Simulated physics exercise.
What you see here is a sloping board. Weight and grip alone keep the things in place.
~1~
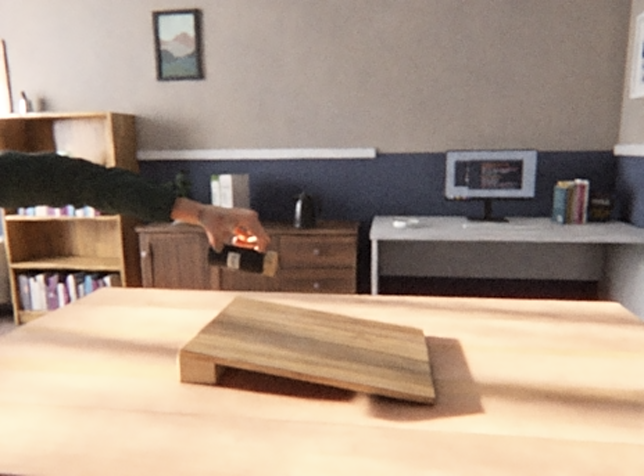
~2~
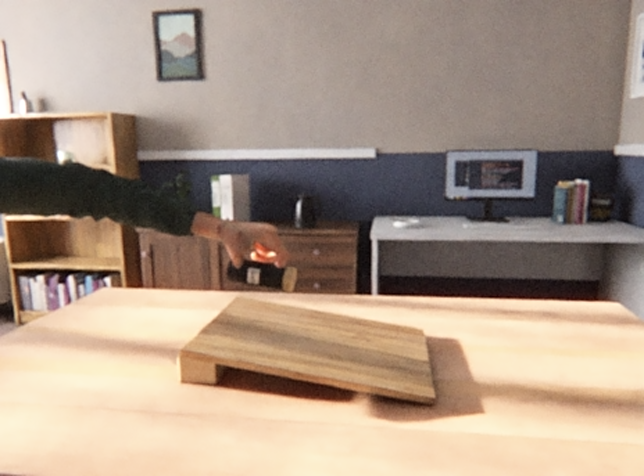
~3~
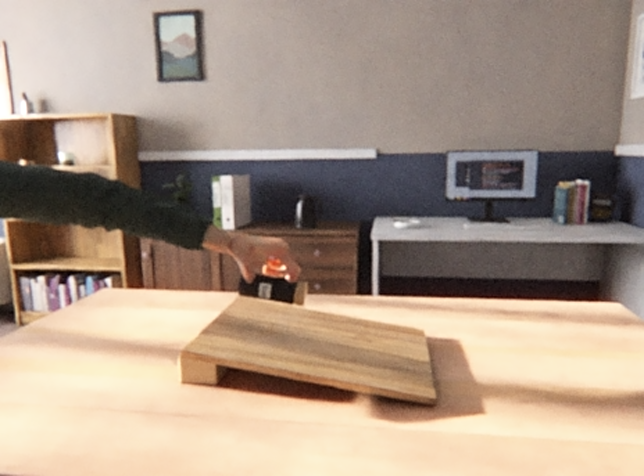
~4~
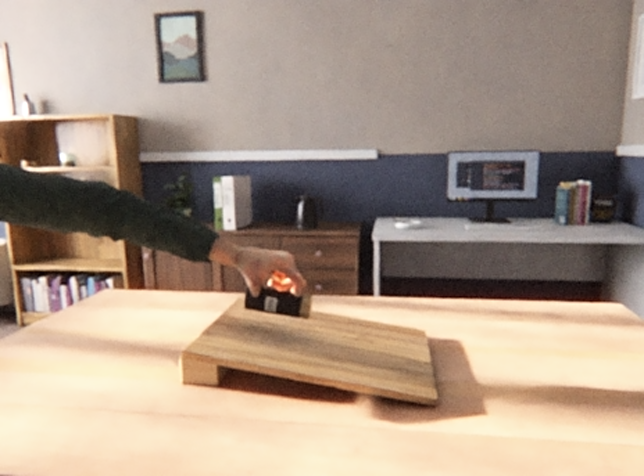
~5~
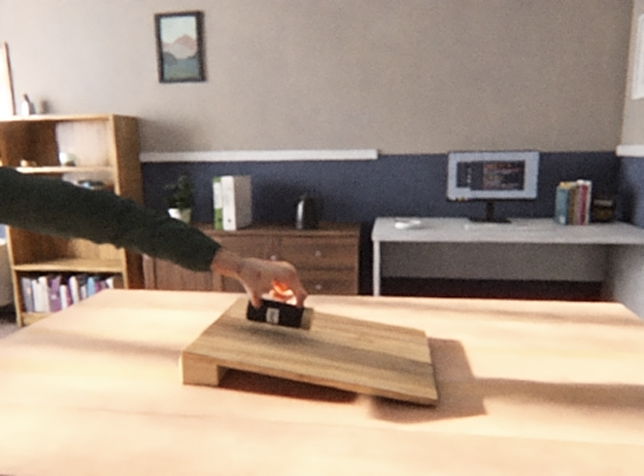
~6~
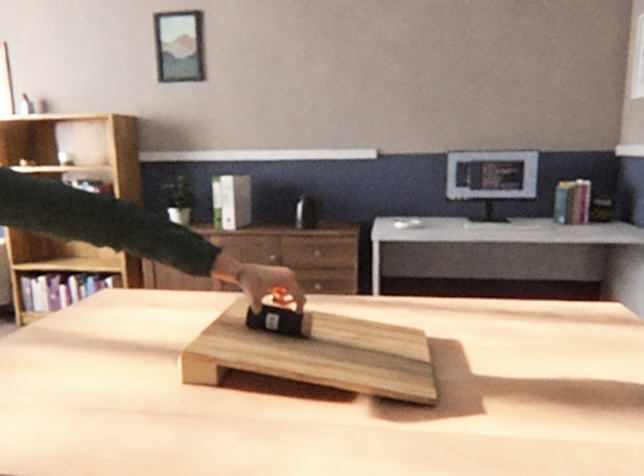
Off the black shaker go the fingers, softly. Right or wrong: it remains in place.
Right.
Then, 0.20 s on from there, no change.
Then, 0.40 s on from there, black shaker resting near (280, 319).
In the end, it is unmoved. At the end, from the last picture's camera, black shaker near (280, 319). The black shaker remains at rest.
